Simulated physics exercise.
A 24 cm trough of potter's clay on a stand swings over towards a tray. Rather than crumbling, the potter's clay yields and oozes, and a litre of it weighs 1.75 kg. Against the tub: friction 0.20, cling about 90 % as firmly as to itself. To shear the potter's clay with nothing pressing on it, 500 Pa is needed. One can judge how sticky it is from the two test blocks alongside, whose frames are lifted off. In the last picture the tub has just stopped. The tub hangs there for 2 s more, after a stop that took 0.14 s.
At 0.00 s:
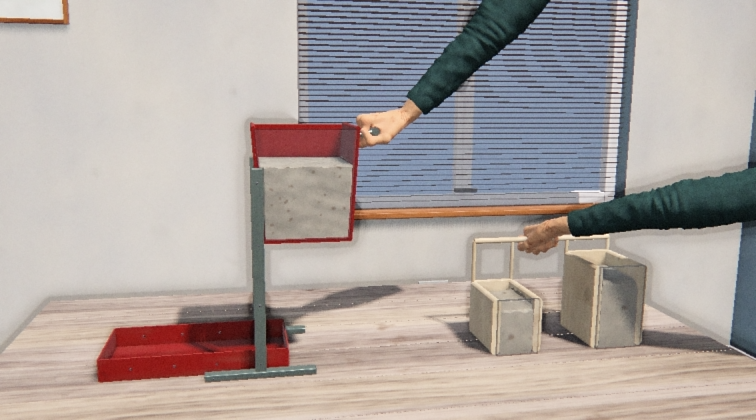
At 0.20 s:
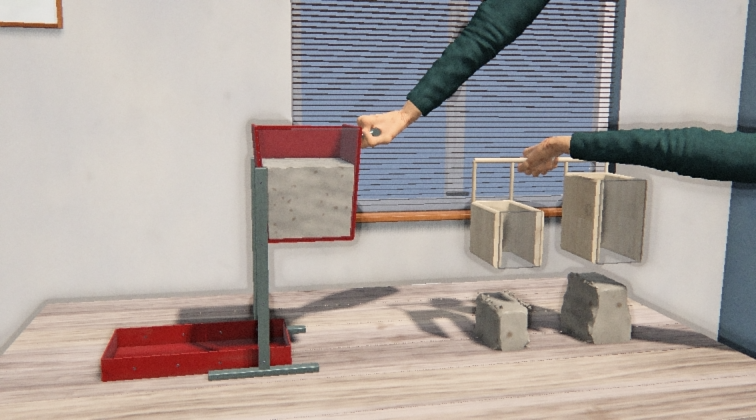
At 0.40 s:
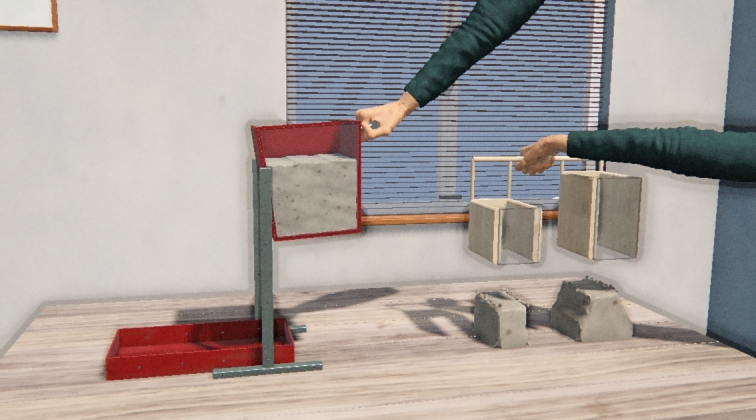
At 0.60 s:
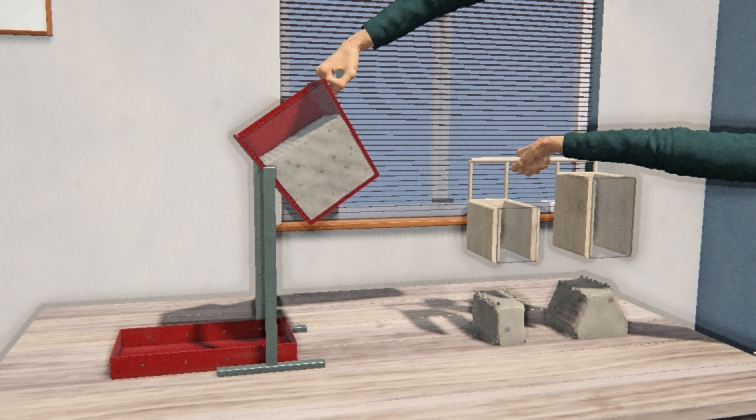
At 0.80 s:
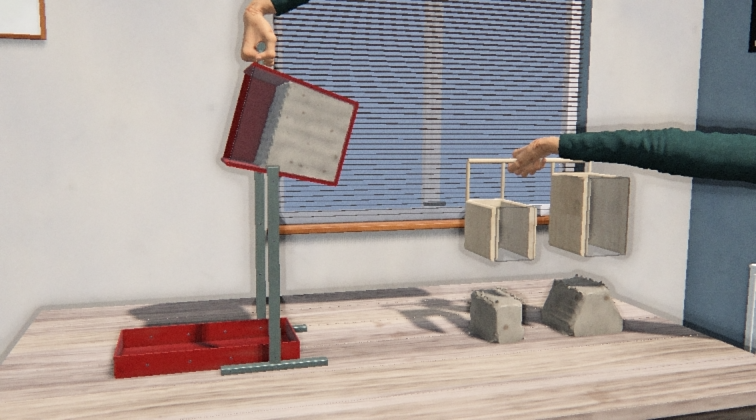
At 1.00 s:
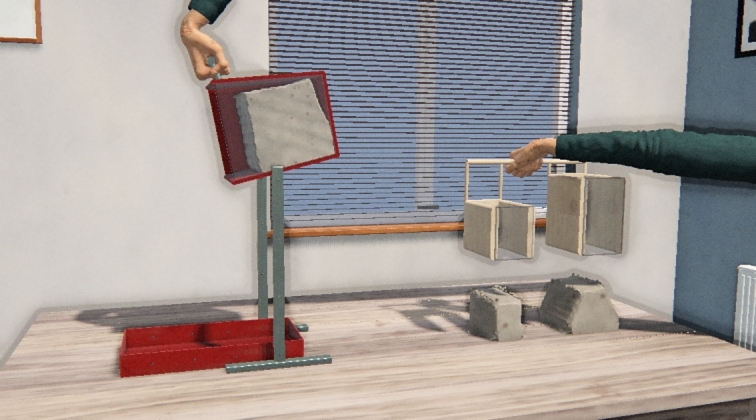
A hand tilts a red tub of grey clay leftward after molds lift off two blocks.
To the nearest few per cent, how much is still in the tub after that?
About 49 %.
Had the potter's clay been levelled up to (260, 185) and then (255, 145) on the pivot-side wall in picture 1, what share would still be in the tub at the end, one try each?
55 %, then 35 %.
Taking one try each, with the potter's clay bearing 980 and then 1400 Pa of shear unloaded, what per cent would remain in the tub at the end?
First 100 %, second 100 %.
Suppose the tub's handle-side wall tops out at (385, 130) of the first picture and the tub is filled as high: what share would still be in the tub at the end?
Around 40 percent would still be in the tub at the end.
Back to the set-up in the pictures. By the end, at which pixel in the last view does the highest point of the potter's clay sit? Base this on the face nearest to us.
Roughly at pixel (326, 127).
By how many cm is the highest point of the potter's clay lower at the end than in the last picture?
About 10 cm.
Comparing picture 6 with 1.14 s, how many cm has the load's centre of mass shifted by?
I'd put the distance at about 5 centimetres.
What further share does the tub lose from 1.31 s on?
Roughly 16 percent of the load.
By 1.14 s, the tub is at 100 degrees and holds 99 %.
By 1.31 s, the tub is at 100 degrees and holds 65 %.
By 1.48 s, the tub is at 100 degrees and holds 50 %.
By 1.65 s, the tub is at 100 degrees and holds 49 %.
By 3.00 s, at the end, the tub is at 100 degrees and holds 49 %.
